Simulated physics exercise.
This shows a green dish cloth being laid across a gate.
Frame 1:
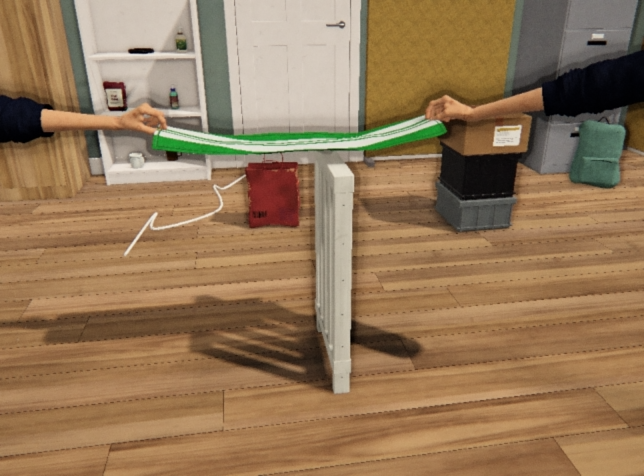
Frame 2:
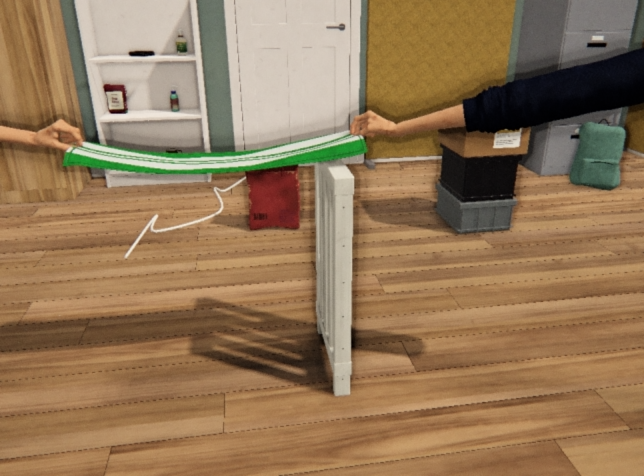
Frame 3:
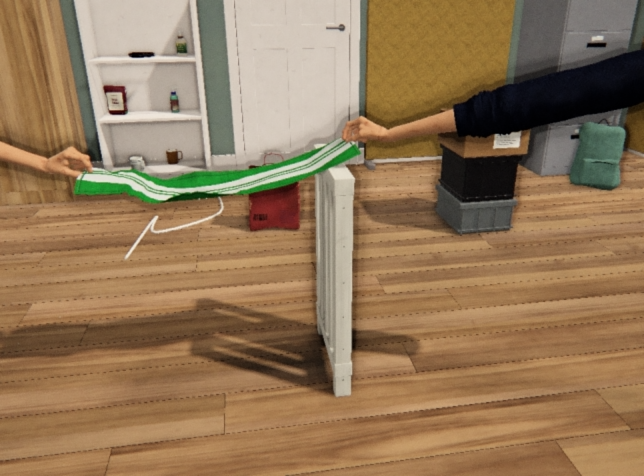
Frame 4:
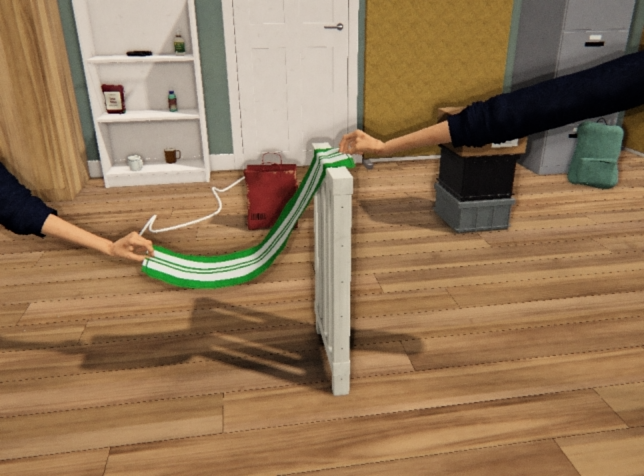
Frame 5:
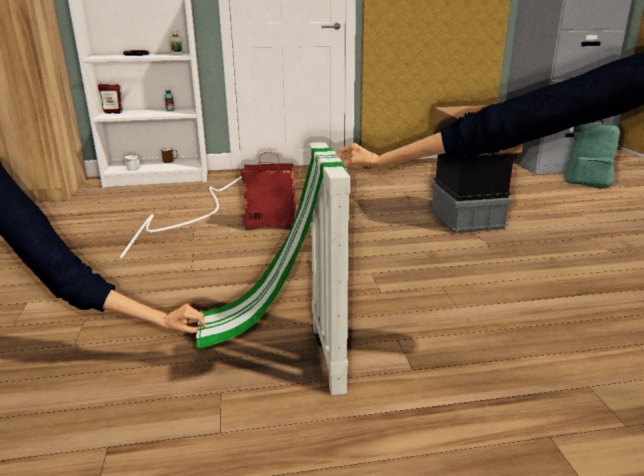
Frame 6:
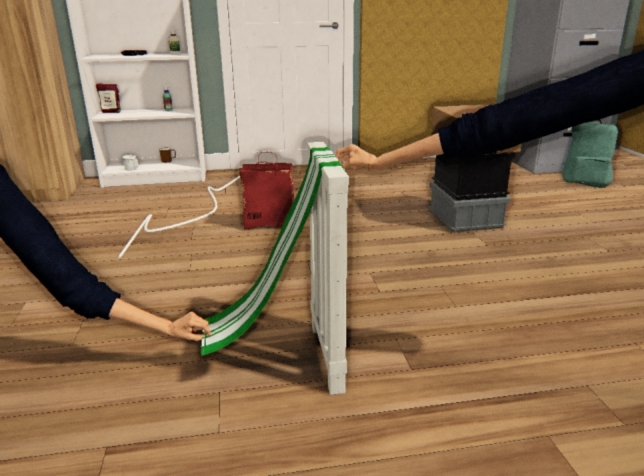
In the video, two hands stretch a green and white striped cloth above a white gate and shift it to the left, then the left hand lowers its end while the right hand holds the other at the gate's top.
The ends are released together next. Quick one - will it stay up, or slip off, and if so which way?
Slides off leftward.
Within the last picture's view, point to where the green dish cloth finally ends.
Roughly (282, 362).
Then, 0.22 s later than the last view, dish cloth clear of the top and falling near (277, 279).
Then, 0.44 s later than the last view, dish cloth clear of the top and falling near (280, 352).
Then, 0.66 s later than the last view, dish cloth in a heap on the floor near (282, 362).
Finally, dish cloth in a heap on the floor near (282, 362). The green dish cloth drops leftwards.
